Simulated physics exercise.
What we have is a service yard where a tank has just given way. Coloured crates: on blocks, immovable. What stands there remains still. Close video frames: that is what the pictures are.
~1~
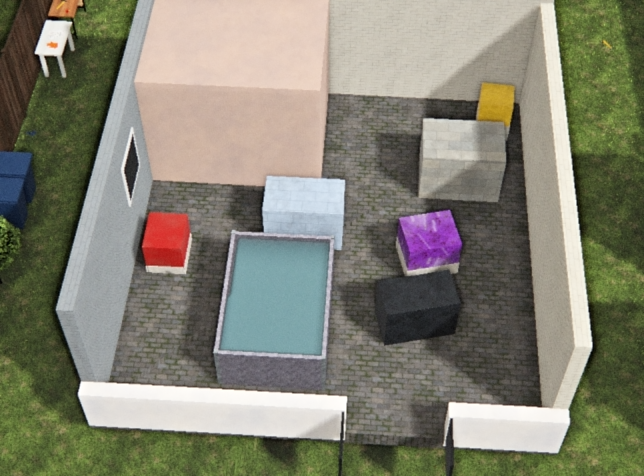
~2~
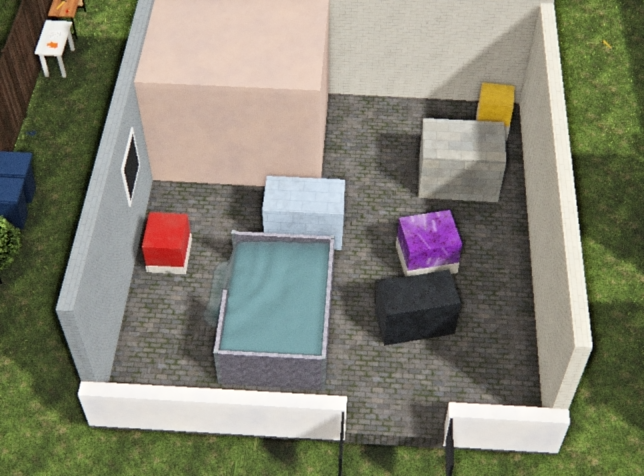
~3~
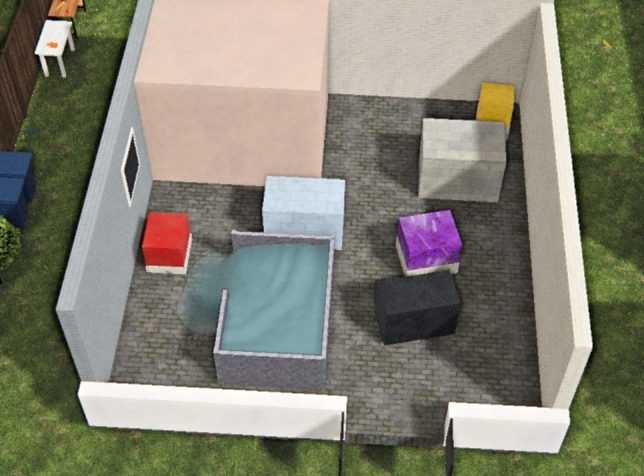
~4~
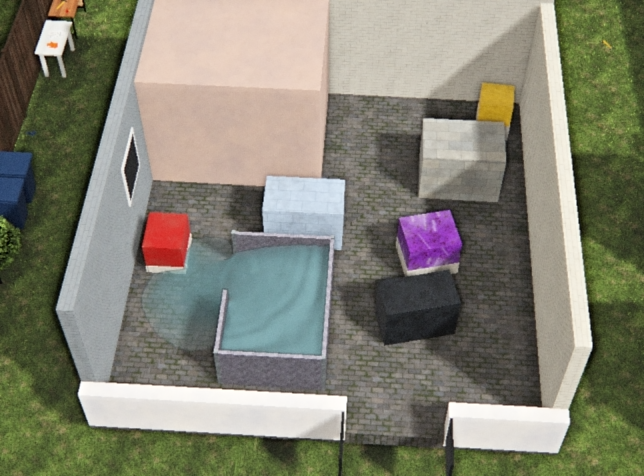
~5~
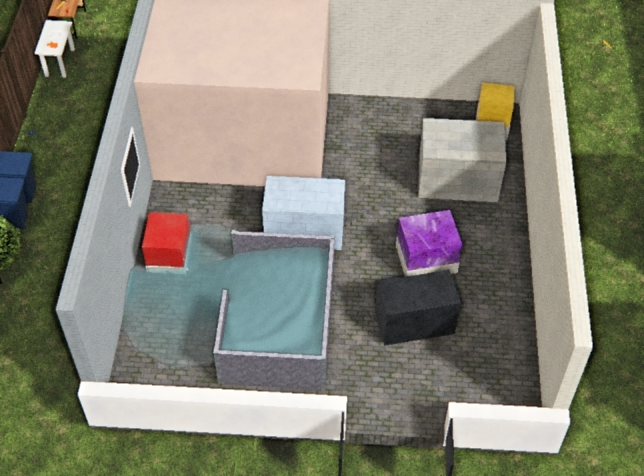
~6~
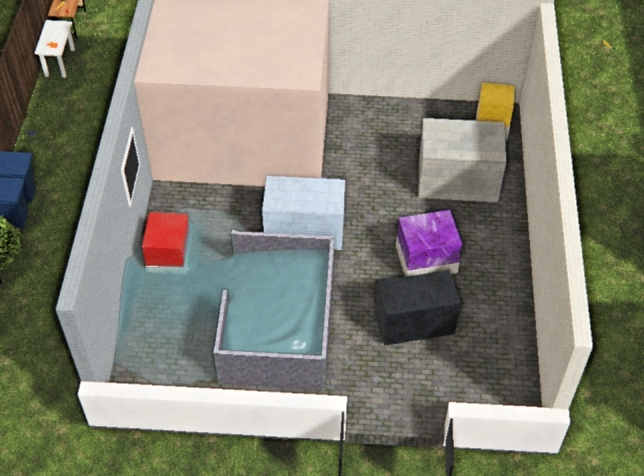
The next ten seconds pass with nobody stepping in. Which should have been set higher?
As I see it, most likely the yellow crate remains untouched. Most likely the purple crate remains untouched. Most likely the red crate gets water on it.
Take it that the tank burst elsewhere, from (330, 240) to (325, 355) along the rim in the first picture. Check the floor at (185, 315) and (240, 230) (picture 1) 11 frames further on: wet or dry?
Note, points in order: Unreached; unreached.
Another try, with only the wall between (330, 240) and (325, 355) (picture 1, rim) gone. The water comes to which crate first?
The one in purple.
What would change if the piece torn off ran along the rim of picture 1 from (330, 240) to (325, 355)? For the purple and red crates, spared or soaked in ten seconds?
First the purple: It gets reached; then the red: It is never reached.
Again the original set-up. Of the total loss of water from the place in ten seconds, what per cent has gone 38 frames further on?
Approximately 60 %.
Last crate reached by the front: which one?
Pick: The yellow crate.
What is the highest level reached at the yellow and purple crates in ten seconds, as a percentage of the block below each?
I'd say 40 per cent for the first one and 50 per cent for the second.
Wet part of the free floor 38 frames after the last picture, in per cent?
I reckon around 85 %.
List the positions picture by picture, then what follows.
The first picture shows still water in the tank at (277, 295).
In the second picture, the front is at (213, 323), out from the gap at (234, 282).
In the third picture, the front is at (183, 316), out from the gap at (234, 285).
In the fourth picture, the front is at (145, 299), out from the gap at (234, 286).
In the fifth picture, the front is at (122, 324), out from the gap at (234, 286).
In the sixth picture, the front is at (115, 357), out from the gap at (234, 286).
A moment on, water covers 20 % of the floor; the yellow crate not reached, the purple crate not reached, the red crate water round its plinth.
Next, water covers 30 % of the floor; the yellow crate not reached, the purple crate not reached, the red crate water round its plinth.
Then, water covers 50 % of the floor; the yellow crate not reached, the purple crate water round its plinth, the red crate water round its plinth.
Later, water covers 85 % of the floor; the yellow crate water round its plinth, the purple crate water round its plinth, the red crate water round its plinth.
In the end, water covers 100 % of the floor; the yellow crate stayed above the water, the purple crate stayed above the water, the red crate was topped.
